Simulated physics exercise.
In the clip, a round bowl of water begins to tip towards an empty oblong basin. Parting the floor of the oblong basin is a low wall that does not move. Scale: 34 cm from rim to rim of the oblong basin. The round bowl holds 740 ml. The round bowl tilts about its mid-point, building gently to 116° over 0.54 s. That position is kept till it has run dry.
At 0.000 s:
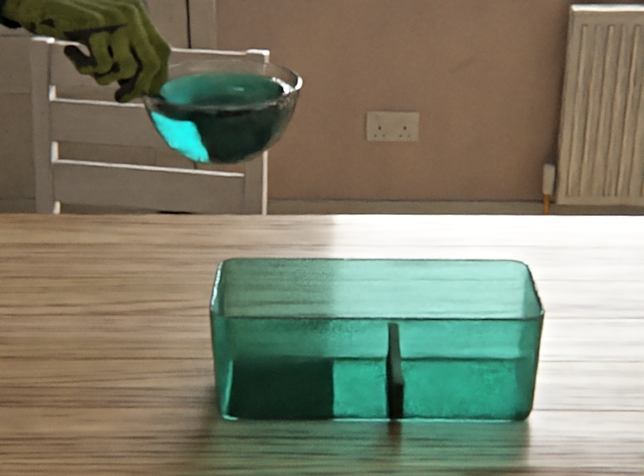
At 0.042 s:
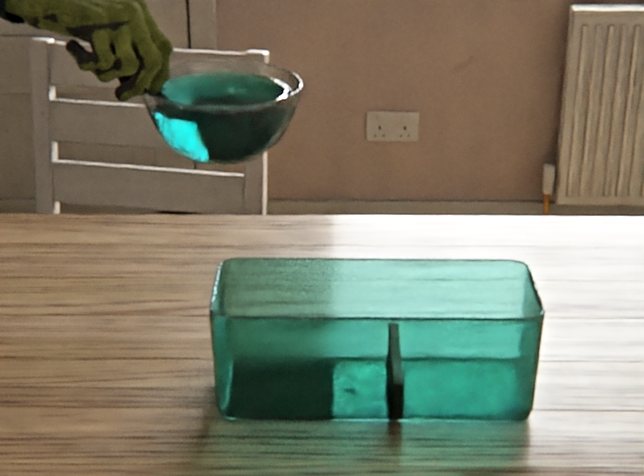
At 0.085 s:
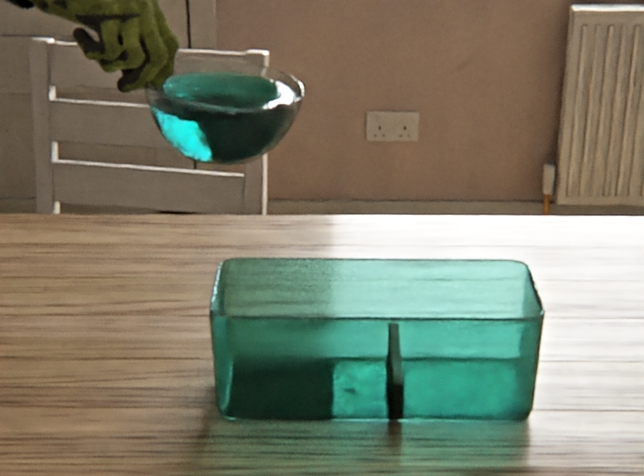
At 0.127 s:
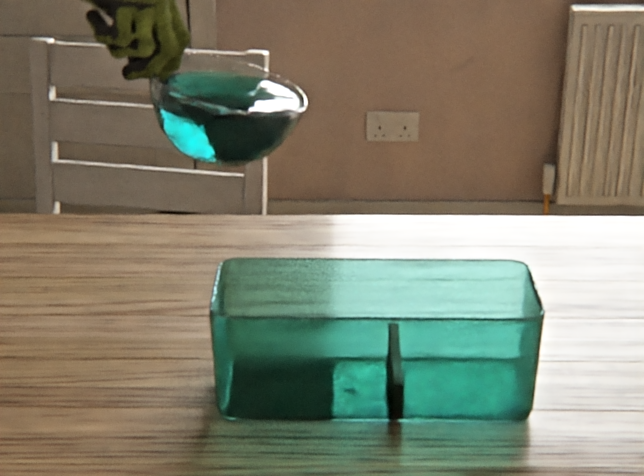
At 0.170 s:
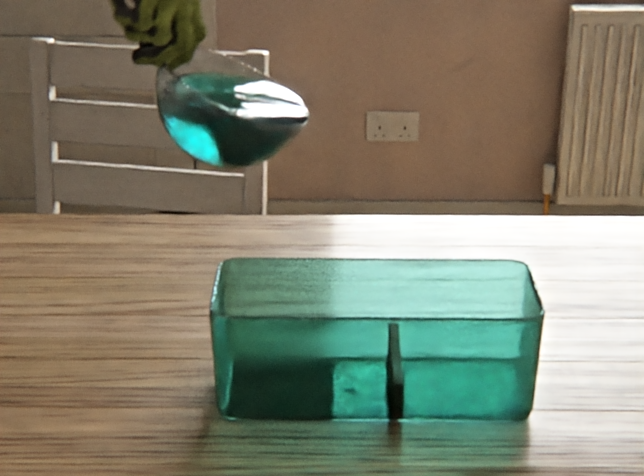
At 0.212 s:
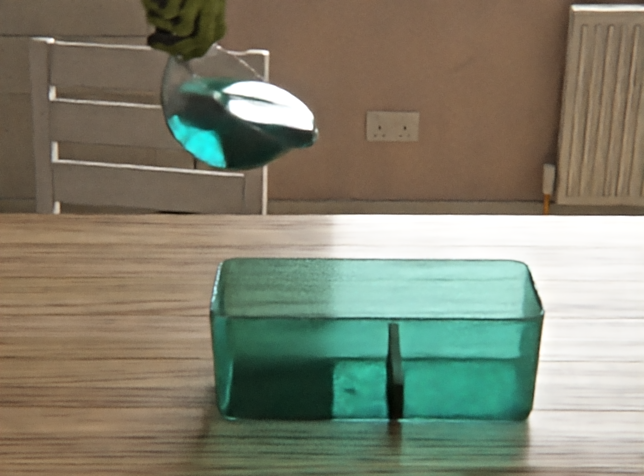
To begin with, a green-gloved hand holds a round glass bowl of teal water almost level above and behind an oblong green basin with a low dividing wall. The hand shifts right and gradually tips the bowl rightward, bringing the water to its lowered lip, while the basin stays still.
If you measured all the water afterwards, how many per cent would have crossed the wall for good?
Around 21 per cent would have crossed.
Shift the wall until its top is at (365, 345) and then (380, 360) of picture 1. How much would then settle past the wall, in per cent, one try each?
Around 35 and 30 percent, in that order.
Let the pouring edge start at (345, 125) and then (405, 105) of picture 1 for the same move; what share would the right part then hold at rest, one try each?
Respectively about 40 and 65 percent.
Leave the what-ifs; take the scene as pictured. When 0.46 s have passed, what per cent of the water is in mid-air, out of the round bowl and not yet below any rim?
Close to 52 per cent, I'd say.
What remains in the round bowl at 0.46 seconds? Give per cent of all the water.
I'd put it near 3 percent.
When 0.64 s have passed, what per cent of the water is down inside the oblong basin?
The fraction sits near 90 in a hundred.
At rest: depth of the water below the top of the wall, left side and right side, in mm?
Left roughly 20 mm; right roughly 34 mm.
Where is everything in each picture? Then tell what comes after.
In the first frame, tilt 0°; pouring edge (299, 84); surface from (147, 91) to (295, 92); the oblong basin's rim runs from (215, 288) to (536, 290); the wall's top is at (396, 354).
In the second frame, tilt 2°; pouring edge (300, 87); surface from (148, 90) to (296, 93).
In the third frame, tilt 7°; pouring edge (303, 94); surface from (150, 86) to (298, 97).
In the fourth frame, tilt 15°; pouring edge (305, 105); surface from (155, 84) to (302, 101).
In the fifth frame, tilt 26°; pouring edge (305, 120); surface from (161, 84) to (304, 109); 2 per cent is over the edge.
In the sixth frame, tilt 39°; pouring edge (302, 138); surface from (166, 89) to (291, 116); 10 per cent is over the edge.
Then, 0.46 s in, the tilt is 110° and 3 per cent is still to pour, 44 is left of the wall and 1 right of it.
Then, 0.64 s in, the tilt is 116° and 0 per cent is still to pour, 84 is left of the wall and 5 right of it.
Then, 0.83 s in, the tilt is 116° and 0 per cent is still to pour, 69 is left of the wall and 21 right of it.
Then, 1.04 s in, the tilt is 116° and 0 per cent is still to pour, 70 is left of the wall and 21 right of it.
Finally, 70 per cent lies left of the wall, 21 right of it and 9 outside.
